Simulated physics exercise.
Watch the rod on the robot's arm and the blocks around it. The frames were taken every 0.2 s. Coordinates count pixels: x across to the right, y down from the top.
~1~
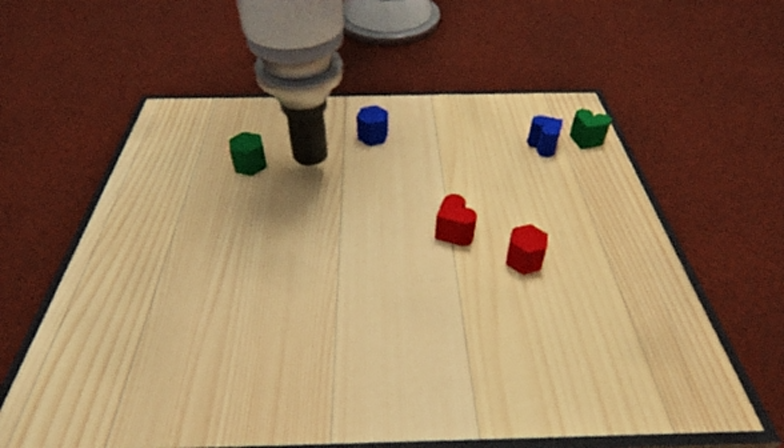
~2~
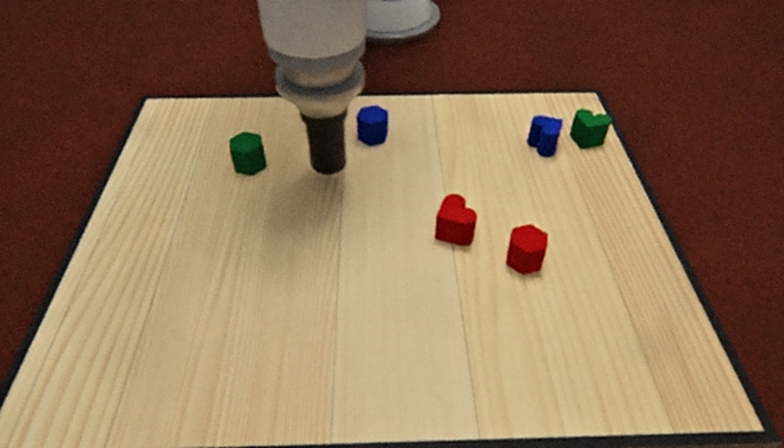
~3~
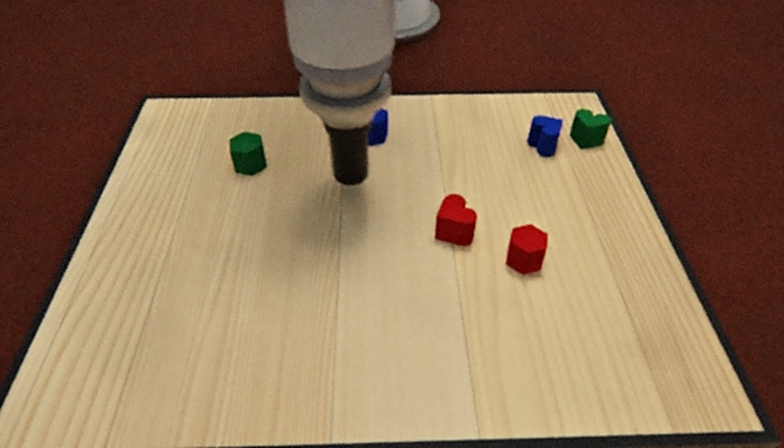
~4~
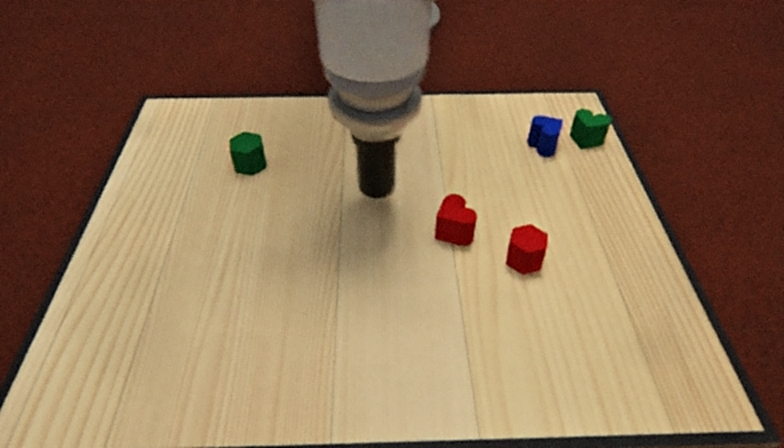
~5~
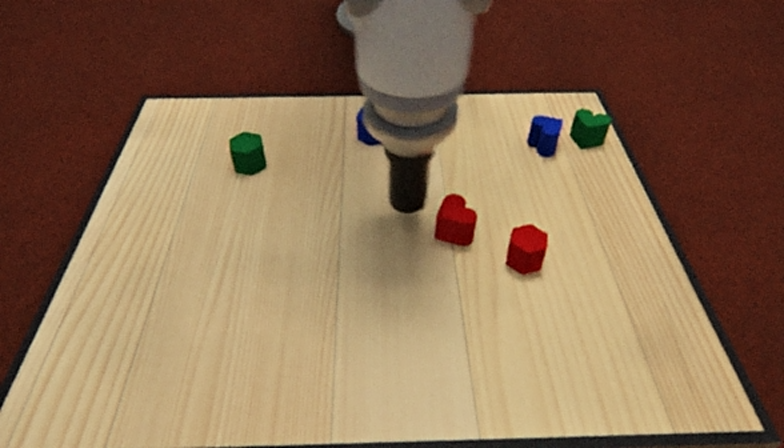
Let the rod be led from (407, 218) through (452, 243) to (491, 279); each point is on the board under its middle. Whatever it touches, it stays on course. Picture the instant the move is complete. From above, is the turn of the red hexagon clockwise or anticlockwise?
It turns clockwise.
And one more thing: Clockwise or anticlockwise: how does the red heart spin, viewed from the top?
The answer is counter-clockwise.
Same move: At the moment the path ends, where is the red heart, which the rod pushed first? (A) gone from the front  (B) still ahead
My answer is option A.
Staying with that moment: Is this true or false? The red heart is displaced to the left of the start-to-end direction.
The statement is true.
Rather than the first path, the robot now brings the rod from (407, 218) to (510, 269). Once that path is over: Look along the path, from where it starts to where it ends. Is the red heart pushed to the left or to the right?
Towards the left-hand side.
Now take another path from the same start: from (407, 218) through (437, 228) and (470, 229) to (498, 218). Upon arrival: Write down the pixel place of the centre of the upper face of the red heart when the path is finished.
Pixel (534, 212).
What follows on the original path. One third of the way, rod (439, 218); red heart (477, 216), turned 15° anticlockwise.
Two thirds of the way, rod (469, 238); red heart (504, 223), turned 40° anticlockwise; red hexagon (540, 239), turned 25° clockwise.
At the end, rod (494, 263); red heart (507, 224), turned 50° anticlockwise; red hexagon (541, 239), turned 30° clockwise.
